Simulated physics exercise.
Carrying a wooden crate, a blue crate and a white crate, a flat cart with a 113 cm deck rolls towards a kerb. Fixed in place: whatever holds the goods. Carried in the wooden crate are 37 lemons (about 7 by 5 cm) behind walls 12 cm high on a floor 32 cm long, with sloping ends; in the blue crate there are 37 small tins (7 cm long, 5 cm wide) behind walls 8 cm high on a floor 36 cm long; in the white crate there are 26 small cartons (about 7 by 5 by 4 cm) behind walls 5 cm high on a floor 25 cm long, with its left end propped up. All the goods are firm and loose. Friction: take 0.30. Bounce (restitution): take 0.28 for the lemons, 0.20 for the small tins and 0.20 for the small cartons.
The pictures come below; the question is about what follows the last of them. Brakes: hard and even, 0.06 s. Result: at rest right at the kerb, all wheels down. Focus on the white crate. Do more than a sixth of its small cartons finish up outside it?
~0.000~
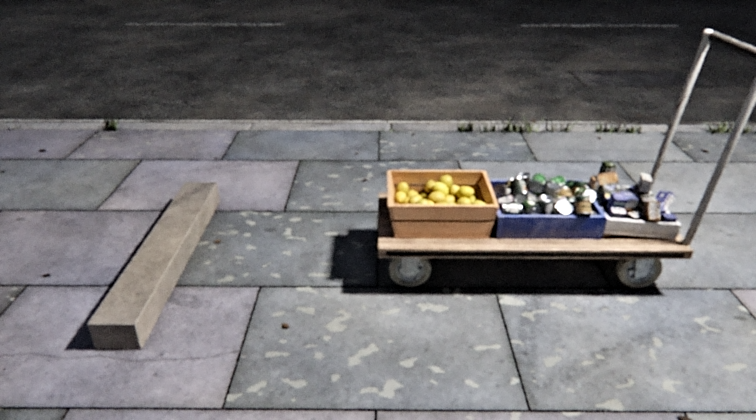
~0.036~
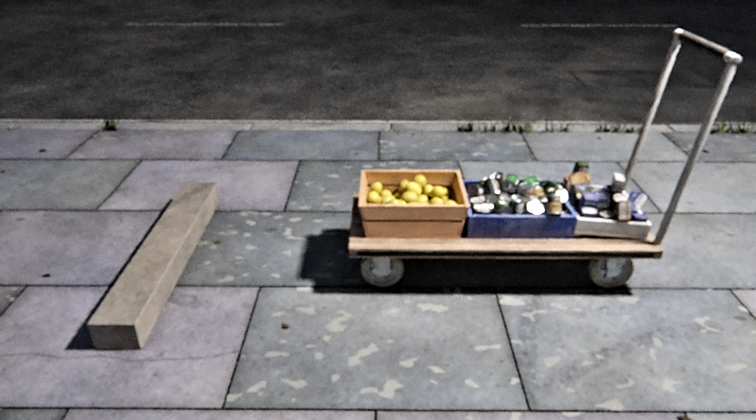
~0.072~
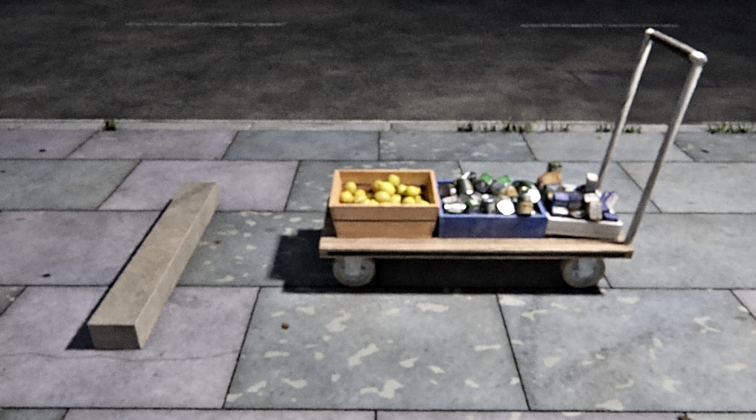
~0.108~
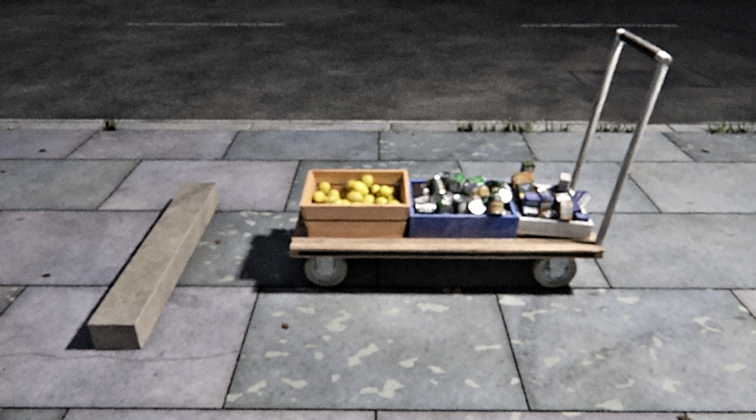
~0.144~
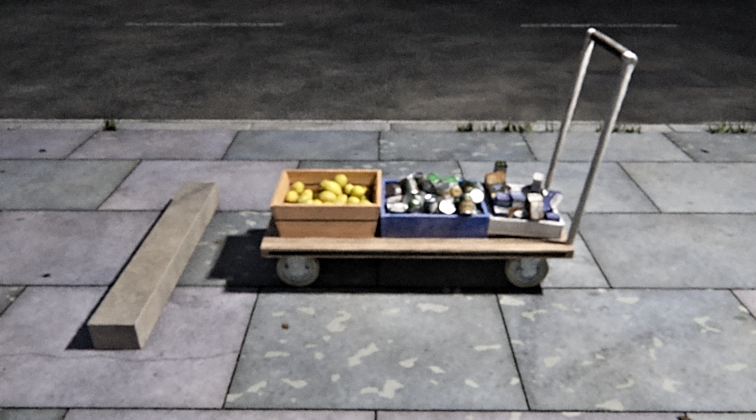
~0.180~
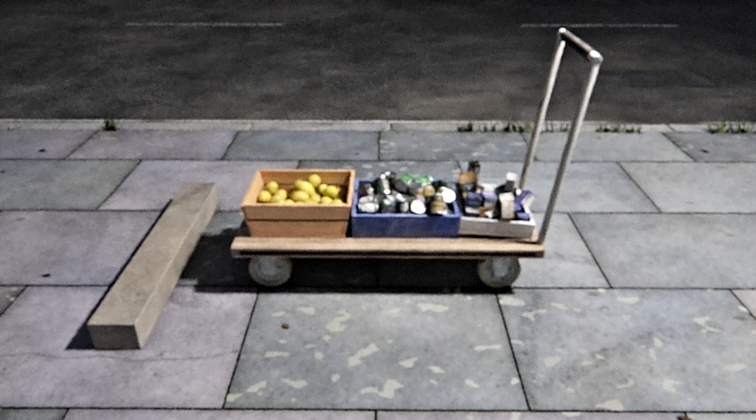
Yes.
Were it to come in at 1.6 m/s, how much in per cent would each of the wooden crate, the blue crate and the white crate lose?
Wooden crate 0 %, blue crate 0 %, white crate 20 %.
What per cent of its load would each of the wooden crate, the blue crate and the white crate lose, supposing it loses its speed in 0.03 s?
Then wooden crate 10, blue crate 20, white crate 40 per cent.
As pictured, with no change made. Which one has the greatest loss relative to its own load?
The white crate.
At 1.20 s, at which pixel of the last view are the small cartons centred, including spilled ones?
Centre: About (403, 200) px.
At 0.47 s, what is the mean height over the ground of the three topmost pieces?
Around 46 centimetres.
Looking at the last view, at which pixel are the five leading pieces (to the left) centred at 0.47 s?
The leading five average out near (185, 186).
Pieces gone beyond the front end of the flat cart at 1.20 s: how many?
Some 1 pieces.
After 0.25 s, braking starts.
After 0.35 s, wooden crate 37 in, 0 out, blue crate 37 in, 0 out and white crate 21 in, 5 out.
After 0.47 s, wooden crate 37 in, 0 out, blue crate 33 in, 4 out and white crate 17 in, 9 out.
After 0.70 s, wooden crate 36 in, 1 out, blue crate 30 in, 7 out and white crate 17 in, 9 out.
When it is over (at 1.20 s), wooden crate 36 in, 1 out, blue crate 31 in, 6 out and white crate 16 in, 10 out. Asked share, 10 of 26, 38 per cent.
